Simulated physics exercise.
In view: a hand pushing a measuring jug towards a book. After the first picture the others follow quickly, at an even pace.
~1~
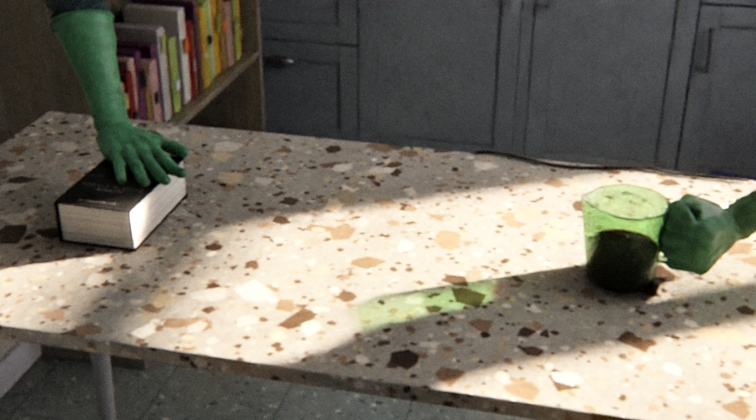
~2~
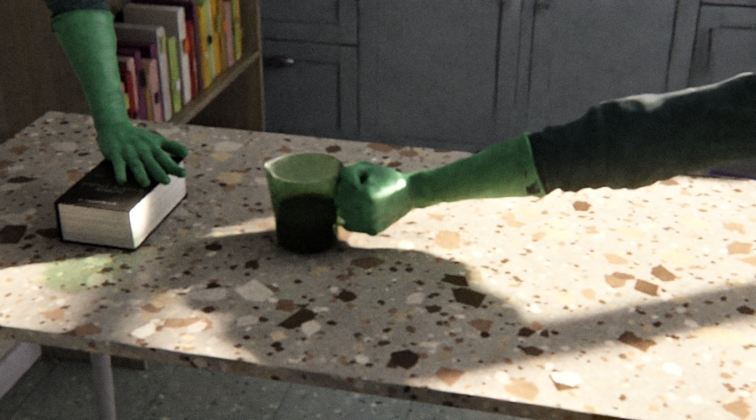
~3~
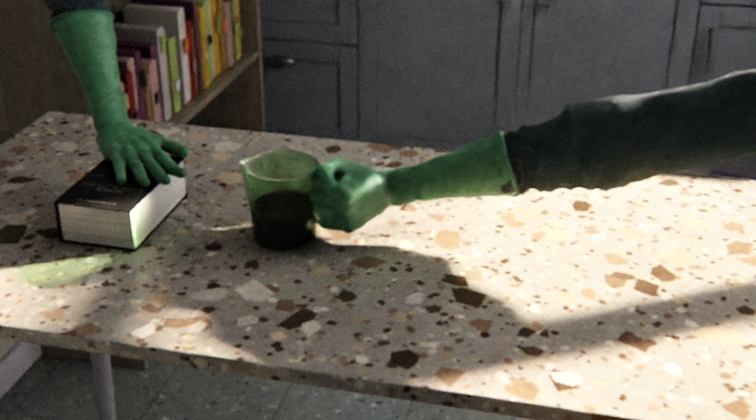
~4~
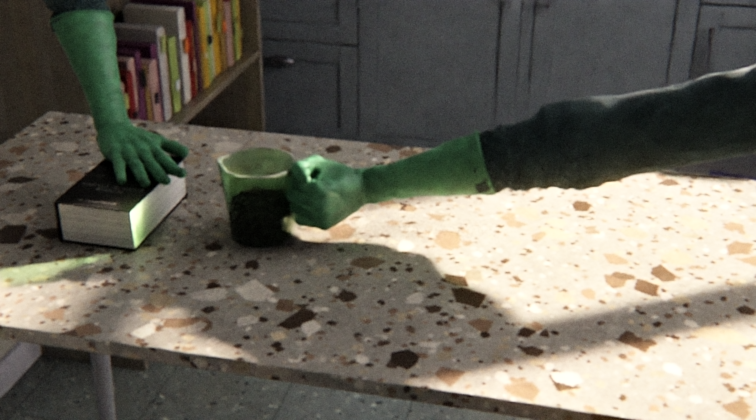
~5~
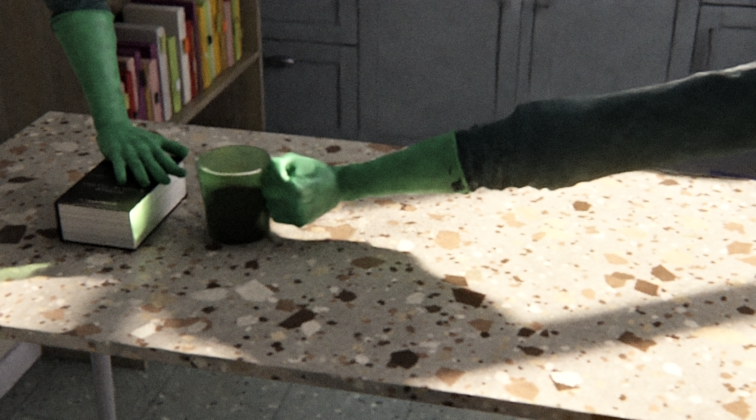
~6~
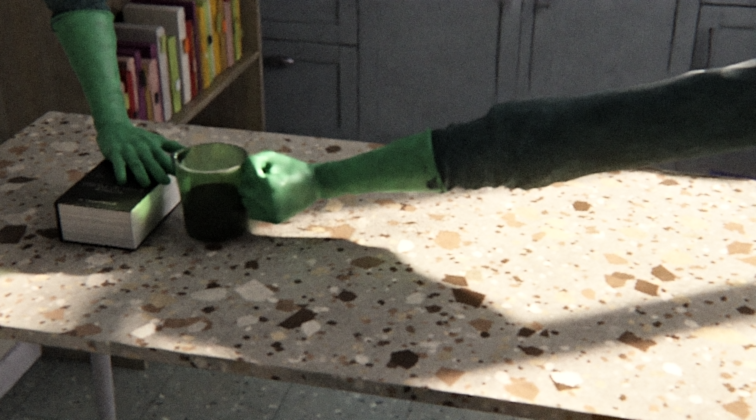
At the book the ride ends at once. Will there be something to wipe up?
At the stop the measuring jug holds.
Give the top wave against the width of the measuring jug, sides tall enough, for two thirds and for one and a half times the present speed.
First 25 %, second 55 %.
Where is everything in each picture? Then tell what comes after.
At rest; measuring jug (625, 237) about a third full; book (125, 198), in the first frame.
Under way; measuring jug about a third full, surface at (308, 208), in the second frame.
Moved on by about 25 px; measuring jug (284, 199) about a third full, in the third frame.
Moved on by about 25 px; measuring jug about a third full, surface at (261, 203), in the fourth frame.
Moved on by about 25 px; measuring jug (237, 194) about a third full, in the fifth frame.
Moved on by about 25 px; measuring jug about a third full, surface at (215, 197); book (125, 198), in the sixth frame.
Soon after, the measuring jug meets the book.
Later, the grape juice surges up the wall; the wave climbs under half way to the rim.
In the end, the measuring jug stands at the book; nothing has left it.
